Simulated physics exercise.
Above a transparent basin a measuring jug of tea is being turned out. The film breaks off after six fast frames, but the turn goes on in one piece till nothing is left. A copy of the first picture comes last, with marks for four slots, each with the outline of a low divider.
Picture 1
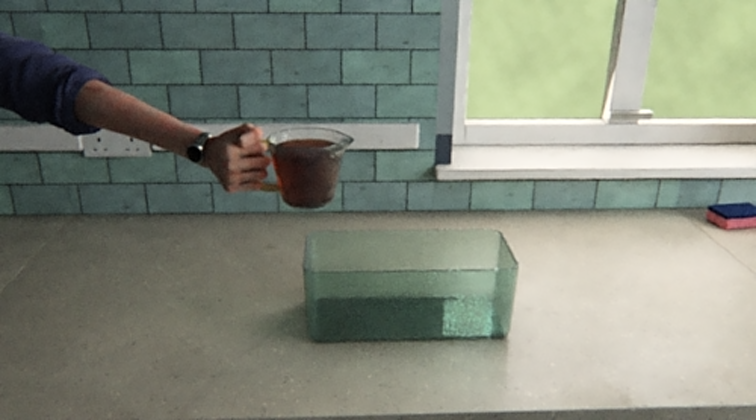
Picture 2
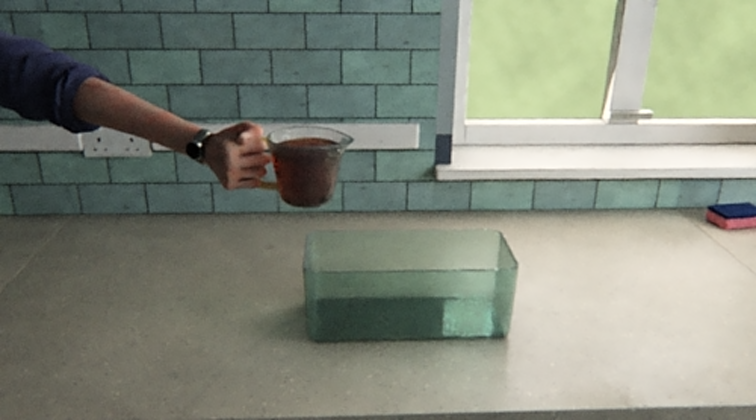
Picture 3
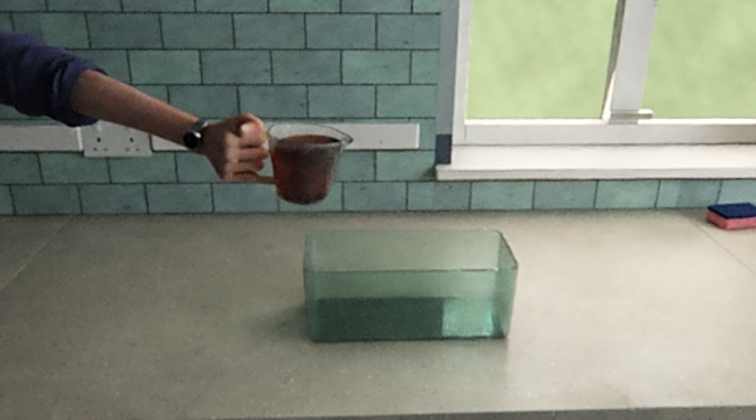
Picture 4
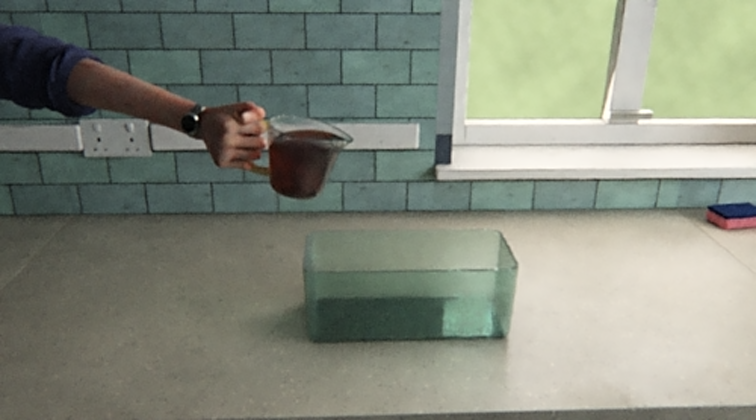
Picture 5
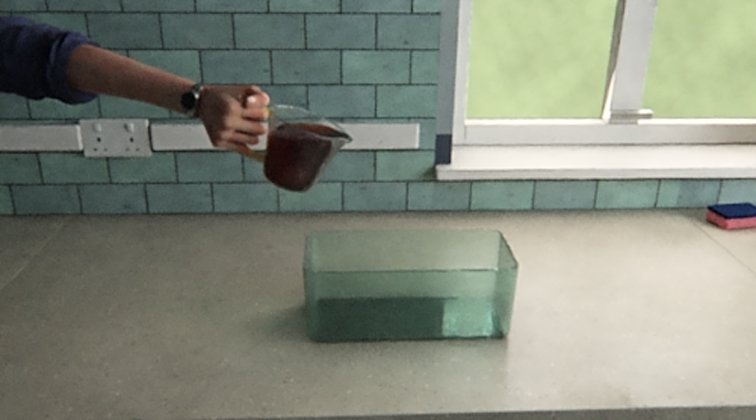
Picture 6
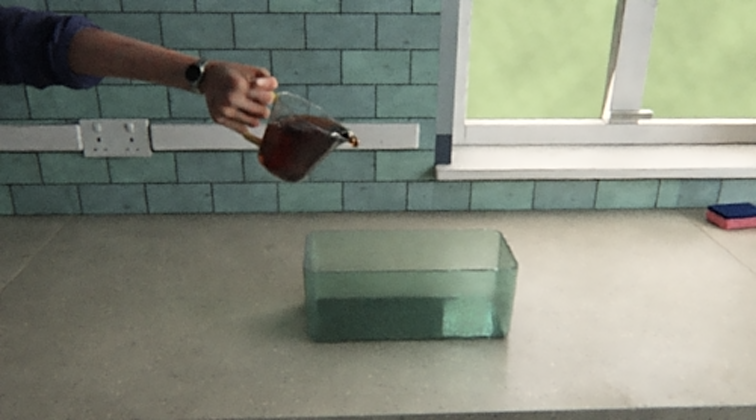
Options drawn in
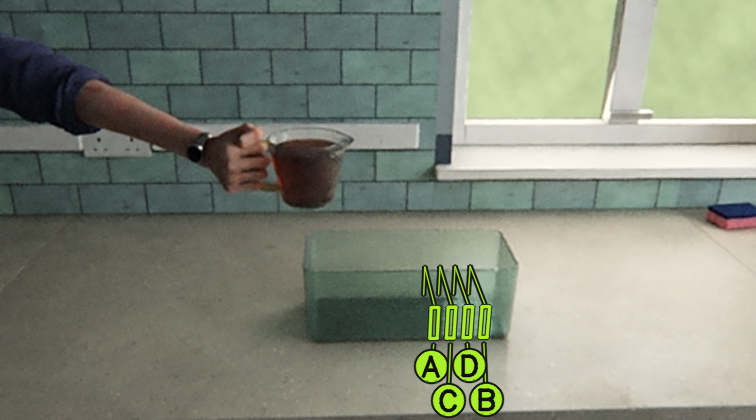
A hand tilting a glass jug of tea above a clear basin on a counter, the dark liquid just emerging over the lip.
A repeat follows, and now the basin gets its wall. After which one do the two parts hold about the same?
A.
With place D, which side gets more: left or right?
More ends on the left.
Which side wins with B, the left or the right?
The left side.
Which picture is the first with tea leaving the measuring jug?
Picture 6.
On the marked copy, A at (433, 344); B at (483, 343); C at (450, 343); D at (467, 343).
With A, about 51 % ends left of the wall and 46 % right of it; 3 % is lost outside.
With B, about 91 % ends left of the wall and 6 % right of it; 4 % is lost outside.
With C, about 91 % ends left of the wall and 3 % right of it; 6 % is lost outside.
With D, about 91 % ends left of the wall and 5 % right of it; 4 % is lost outside.
